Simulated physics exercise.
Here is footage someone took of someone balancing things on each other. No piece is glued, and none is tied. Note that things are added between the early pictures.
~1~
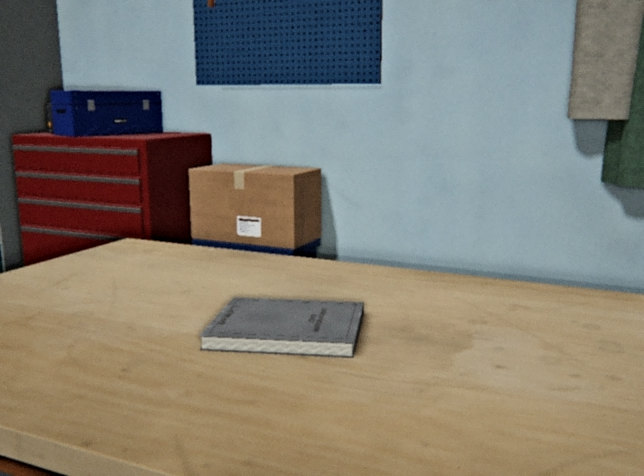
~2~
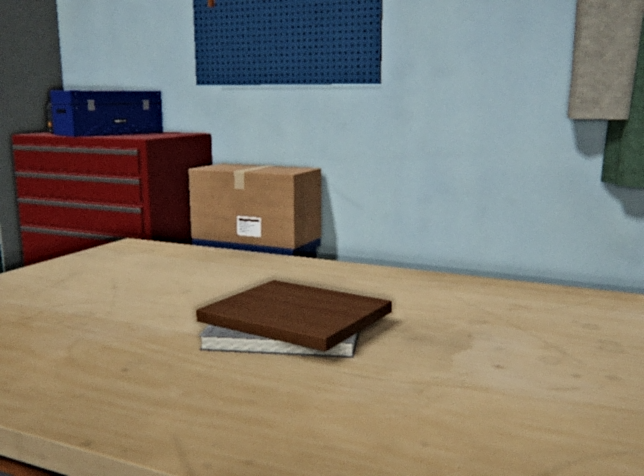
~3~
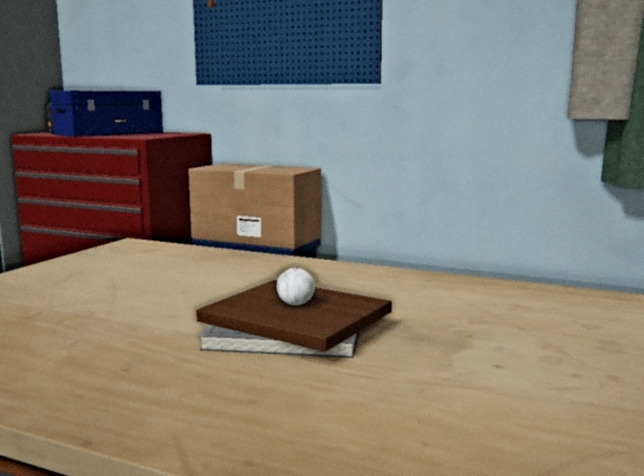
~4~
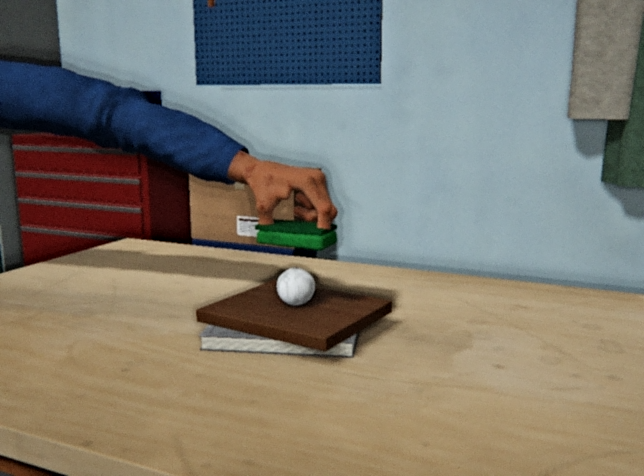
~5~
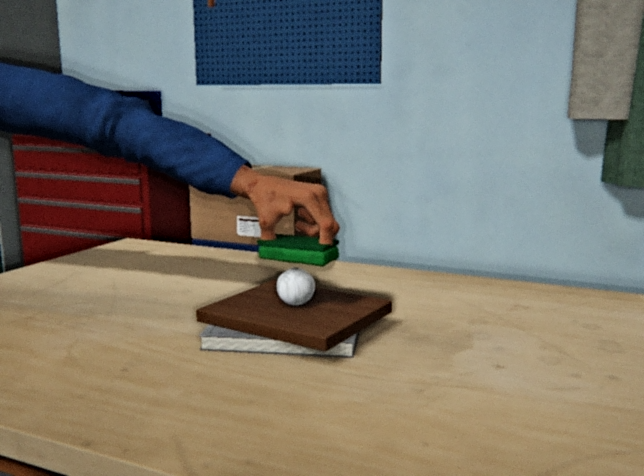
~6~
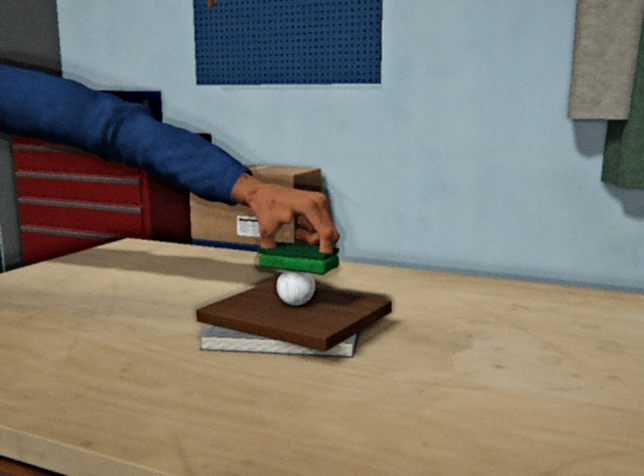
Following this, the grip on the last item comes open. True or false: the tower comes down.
True.
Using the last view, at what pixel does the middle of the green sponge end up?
At about (340, 285).
Then, 0.40 s later than the last frame, green sponge tilted by 43° near (318, 273).
Then, 0.60 s later than the last frame, green sponge now fallen.
When it is over, fallen, green sponge; the other 3 as before. End places, in pixels of the last picture, green sponge near (339, 285). The pile gives way.
